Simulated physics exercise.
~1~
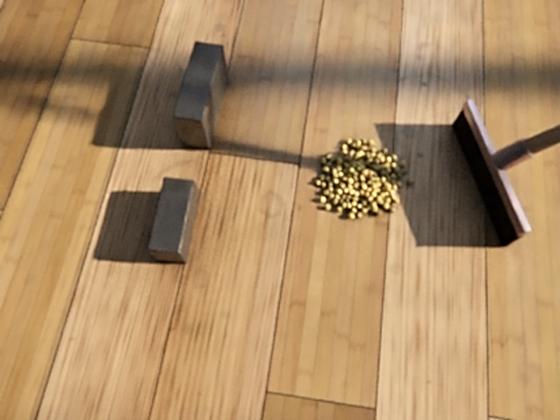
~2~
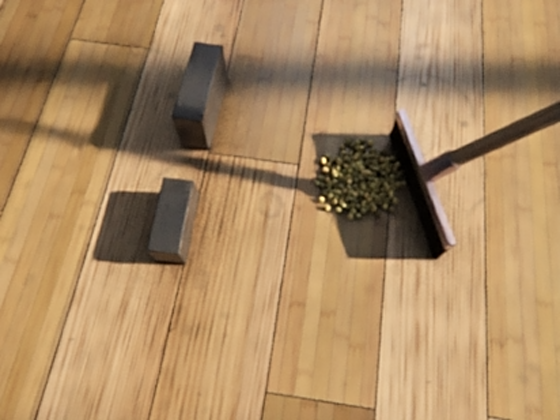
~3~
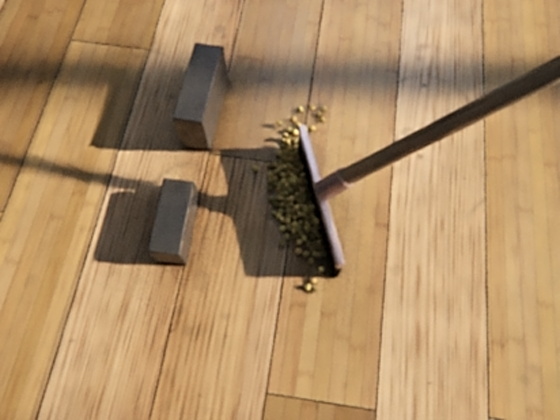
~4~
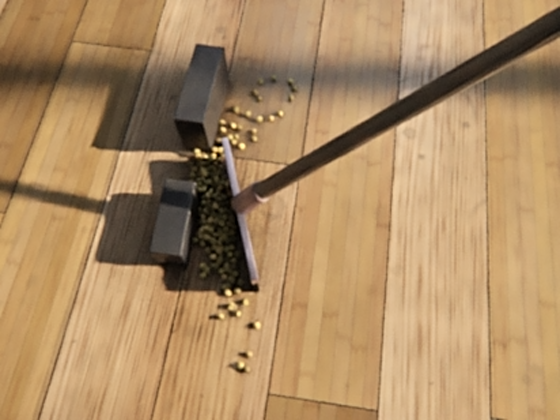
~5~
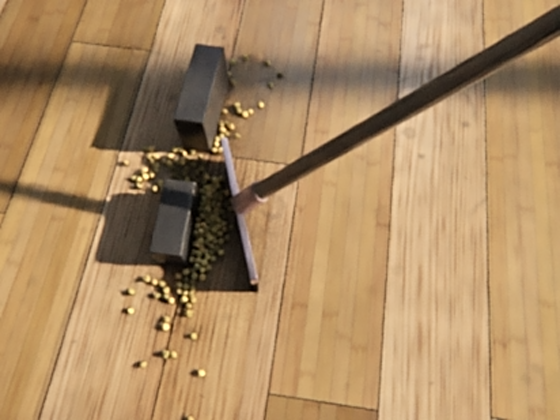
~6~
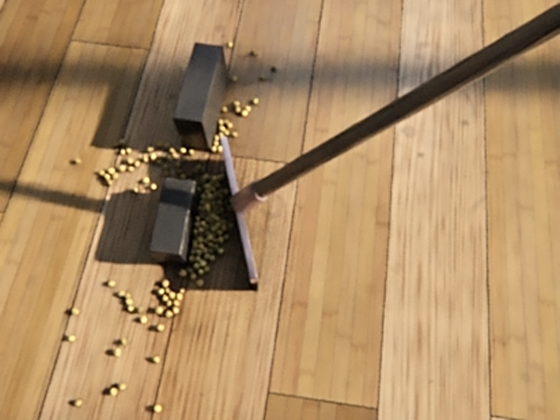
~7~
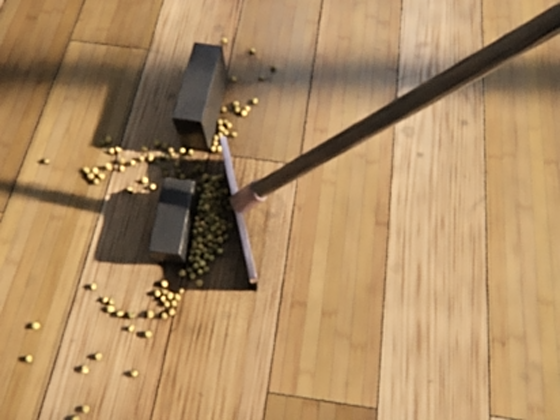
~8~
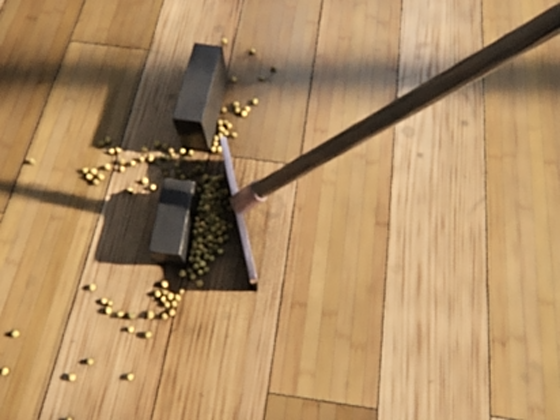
On a wooden floor, a long-handled squeegee pushed a pile of small yellowish beans left against two dark blocks, then stopped; some slipped into the gap or rolled around the blocks and scattered, while many stayed held between the blade and the near block.
